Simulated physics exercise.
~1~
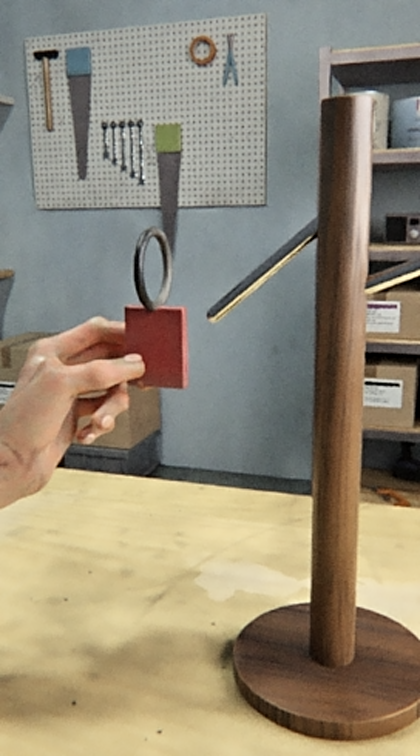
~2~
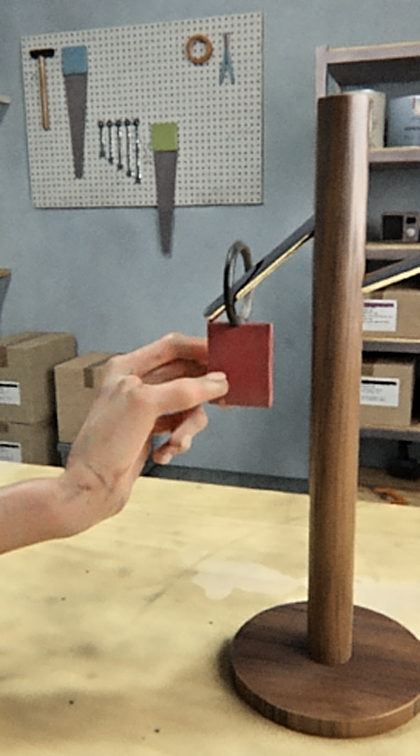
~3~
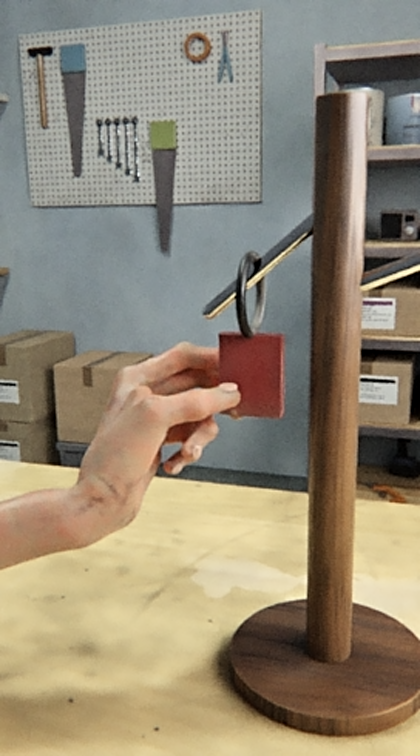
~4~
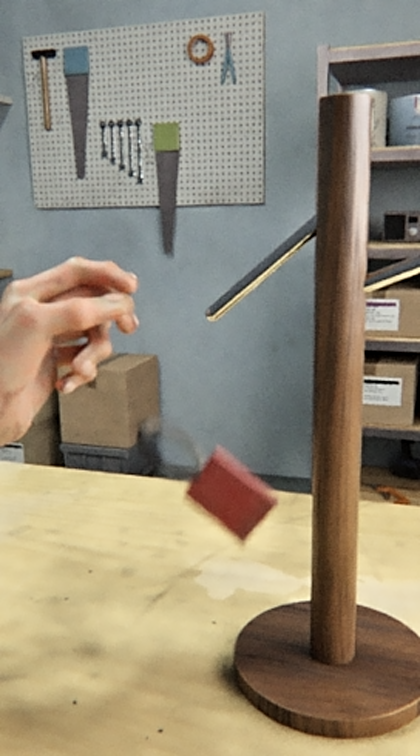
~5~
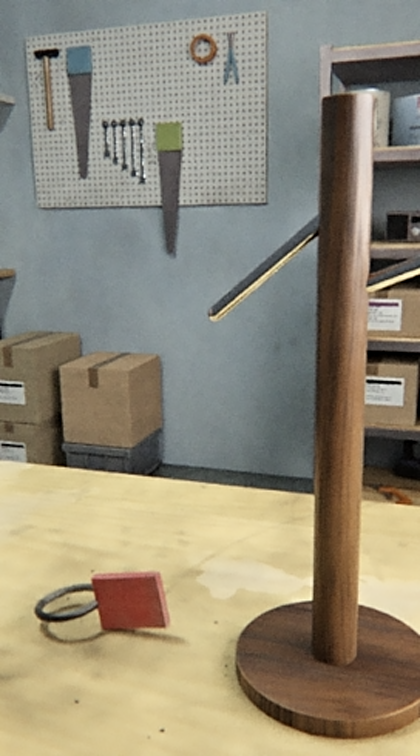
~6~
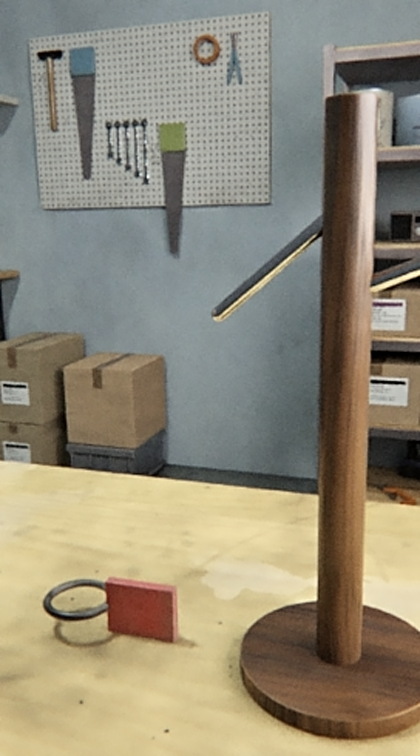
In a workshop, a hand hangs a red tag on a sloping peg, but it falls onto the table.
